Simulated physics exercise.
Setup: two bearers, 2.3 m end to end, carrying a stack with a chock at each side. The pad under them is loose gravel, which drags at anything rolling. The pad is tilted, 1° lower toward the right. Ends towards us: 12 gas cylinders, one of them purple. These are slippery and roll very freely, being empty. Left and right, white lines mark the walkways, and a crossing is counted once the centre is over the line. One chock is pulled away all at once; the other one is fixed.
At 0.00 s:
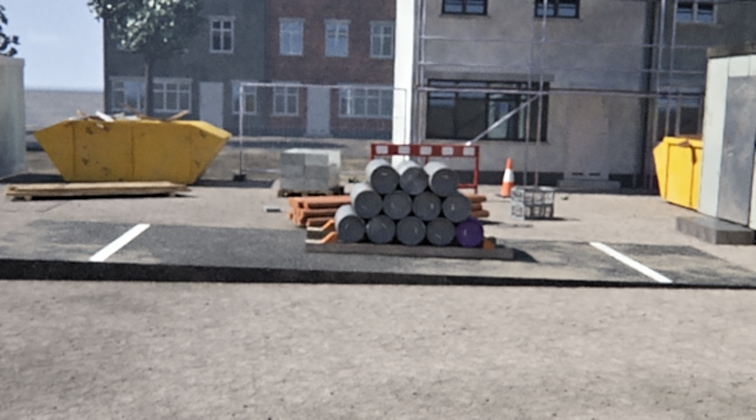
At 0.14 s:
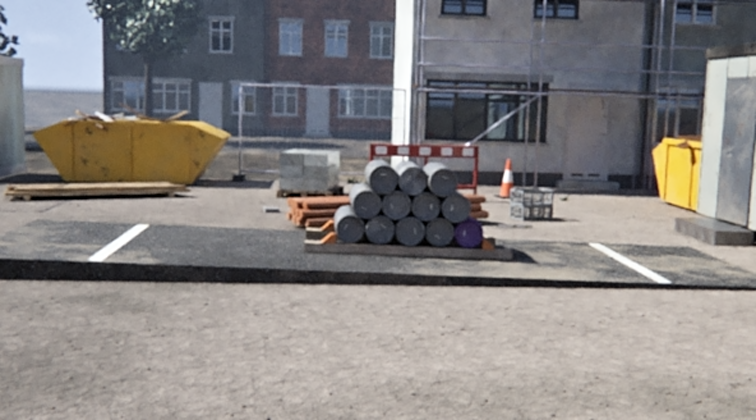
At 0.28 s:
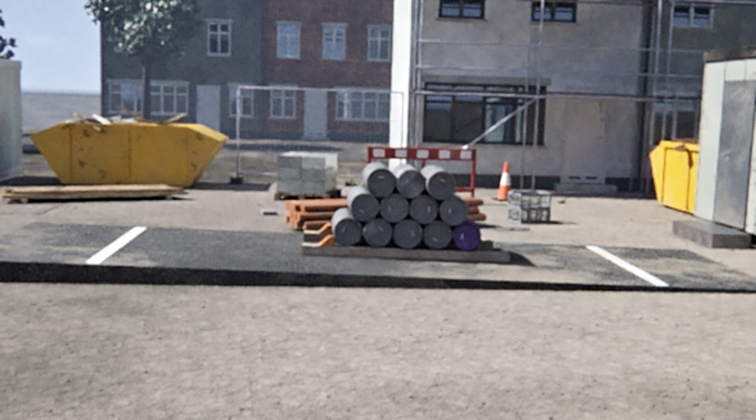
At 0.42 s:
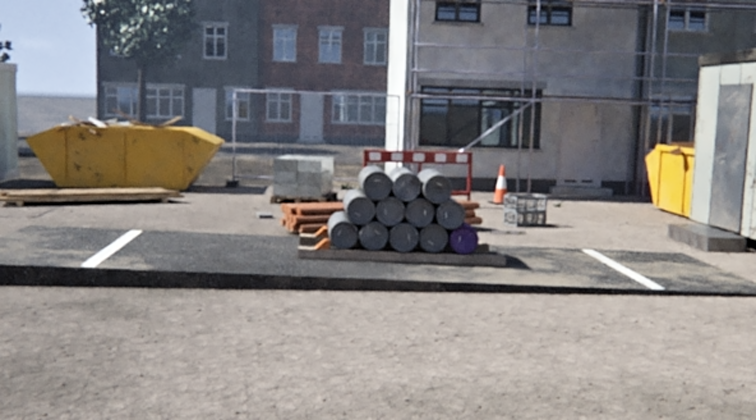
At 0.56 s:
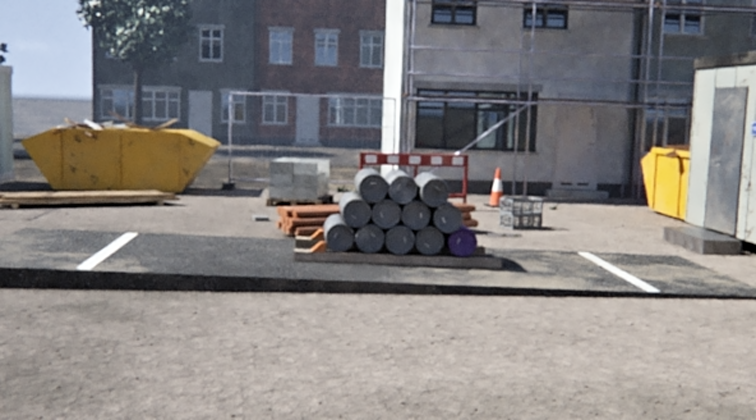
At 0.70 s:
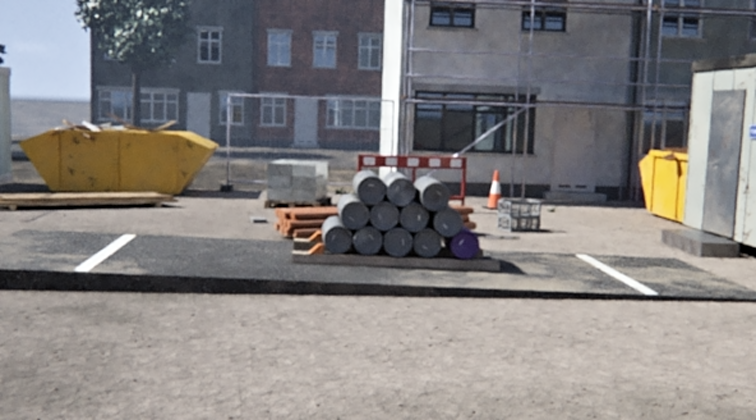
At first, grey cylinders and a purple one at the bottom right sit stacked between chocks, with yellow skips and buildings behind. Then the right chock is gone, and the view drifts slightly left and down. The purple cylinder shifts barely rightward against its neighbours, while the rest stay stacked.
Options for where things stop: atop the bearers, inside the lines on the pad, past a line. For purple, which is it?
It comes to rest past a line.
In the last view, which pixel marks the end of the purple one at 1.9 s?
(545, 259), more or less.
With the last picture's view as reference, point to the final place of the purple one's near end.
(685, 266).
Then, 1.2 s in, purple is on the bearers, 5 cm from the bearers' right end, rolling right; 0 over a line so far.
Then, 1.9 s in, purple is off the bearers, 85 cm short of the right line, rolling right; 0 over a line so far.
Then, 2.7 s in, purple is off the bearers, 35 cm short of the right line, rolling right; 0 over a line so far.
Then, 3.5 s in, purple is past the right line; 1 over a line so far.
In the end (10.9 s), purple is past the right line; 3 over a line so far.
